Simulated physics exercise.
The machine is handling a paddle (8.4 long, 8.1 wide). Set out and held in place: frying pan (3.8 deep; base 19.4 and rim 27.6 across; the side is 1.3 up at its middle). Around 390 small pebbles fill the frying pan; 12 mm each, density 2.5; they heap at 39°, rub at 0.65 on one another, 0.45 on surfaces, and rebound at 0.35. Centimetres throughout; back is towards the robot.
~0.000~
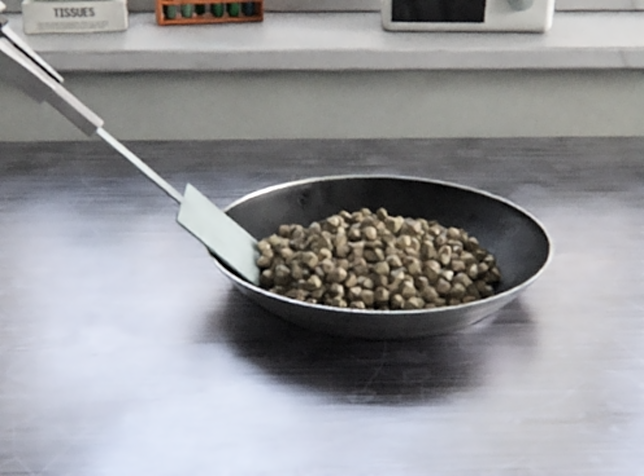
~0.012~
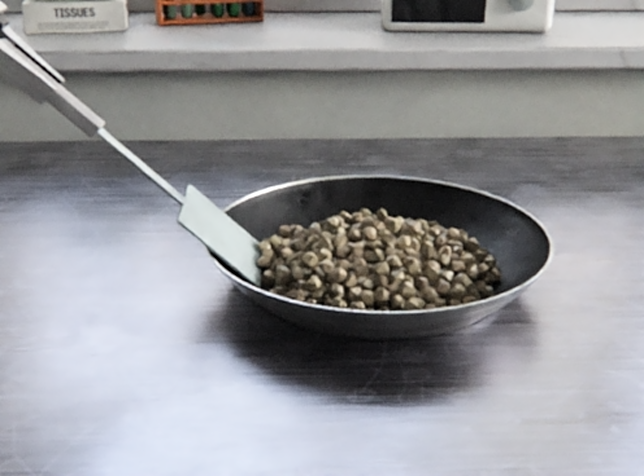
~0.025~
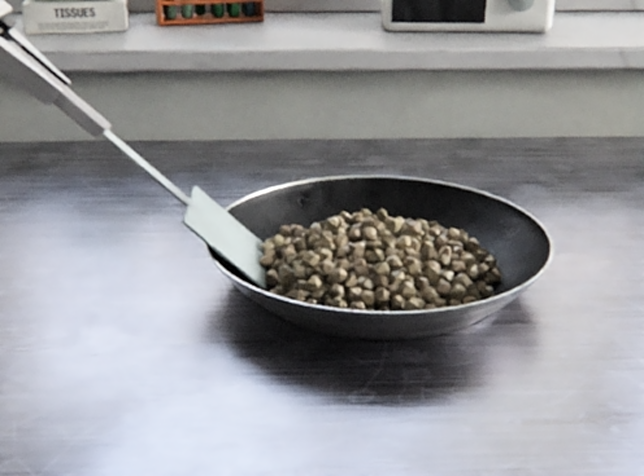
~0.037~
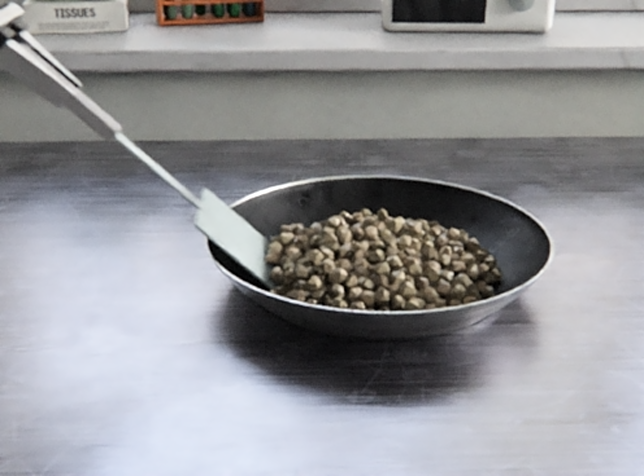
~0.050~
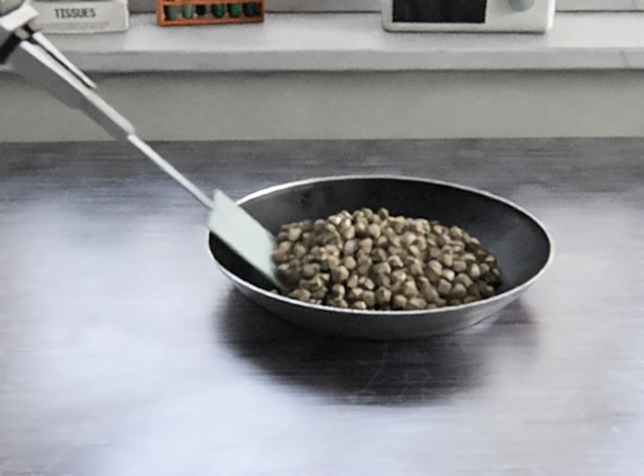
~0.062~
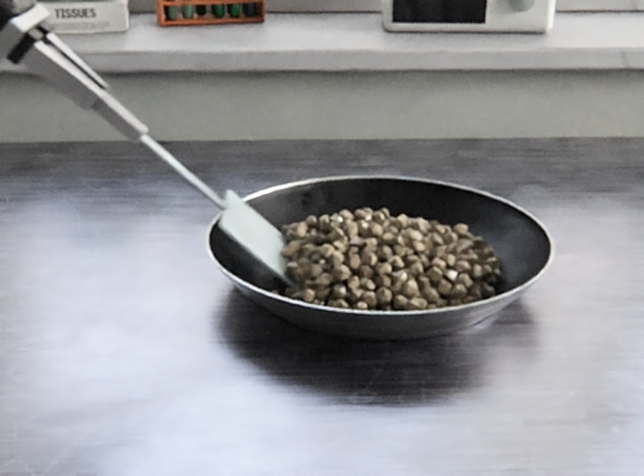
On a dark, streaked countertop below a pale ledge, a frying pan sits heaped with small brownish pebbles while a robotic arm holds a pale paddle against their left edge. The paddle slides slowly right, deeper into the pan, nudging the nearest pebbles slightly inward while the pan stays still.
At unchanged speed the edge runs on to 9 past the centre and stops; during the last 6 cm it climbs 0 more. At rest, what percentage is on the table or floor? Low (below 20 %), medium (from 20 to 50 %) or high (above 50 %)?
Share on the table or floor: Low (below 20 %).
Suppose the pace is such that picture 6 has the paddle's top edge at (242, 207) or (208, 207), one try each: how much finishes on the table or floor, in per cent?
Some 20 and 10 per cent.
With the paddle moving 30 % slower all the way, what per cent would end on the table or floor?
In that case some 5 per cent.
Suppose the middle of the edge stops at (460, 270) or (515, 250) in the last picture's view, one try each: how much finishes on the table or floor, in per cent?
About 0 and 35 per cent.
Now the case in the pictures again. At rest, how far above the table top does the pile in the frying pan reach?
Some 5.5 cm.
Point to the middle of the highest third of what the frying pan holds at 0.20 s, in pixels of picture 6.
At about (451, 243).
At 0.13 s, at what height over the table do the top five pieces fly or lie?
Roughly 4 cm.
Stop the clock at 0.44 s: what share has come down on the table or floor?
Roughly 10 per cent.
After 0.13 s, sloping 44°, highest piece 4 above the table; 389 in the frying pan.
After 0.20 s, sloping 44°, highest piece 5 above the table; 389 in the frying pan.
After 0.44 s, sloping 44°, highest piece 5 above the table; 347 in the frying pan, 42 on the table or floor.
After 1.49 s, sloping 44°, highest piece 5 above the table; 347 in the frying pan, 42 on the table or floor.
At rest, 347 in the frying pan, 42 on the table or floor. That is 11 % on the table or floor.
